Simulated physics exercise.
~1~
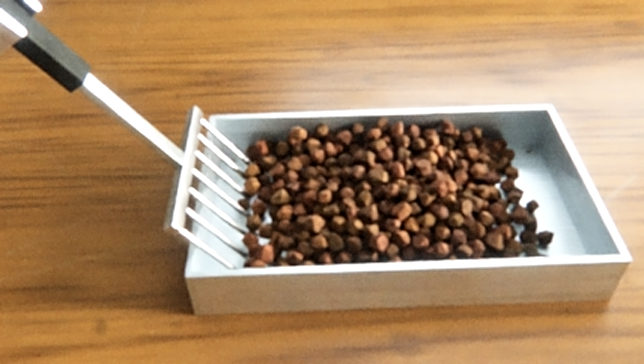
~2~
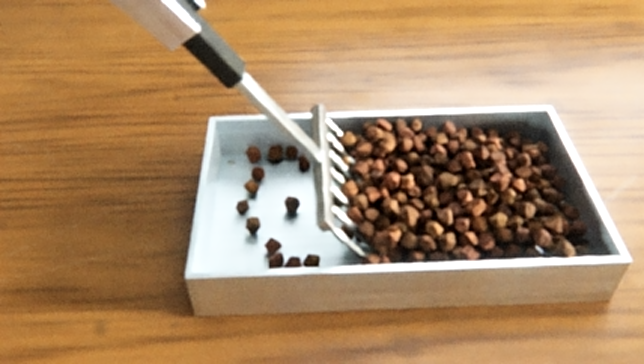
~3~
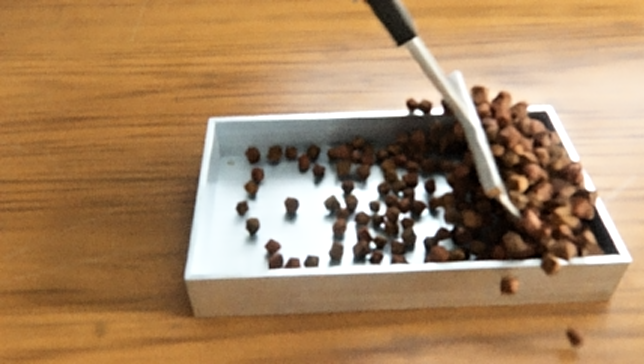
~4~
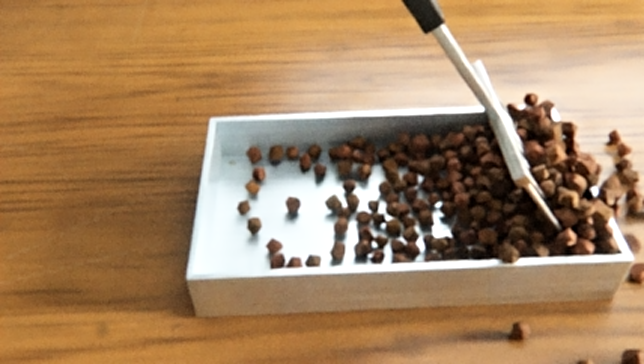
On a wooden table, a metal fork pushed a heap of brown pellets rightward through a shallow metal tin, leaving some scattered behind, until they piled up at the right end and several spilled over onto the table, though most stayed inside.
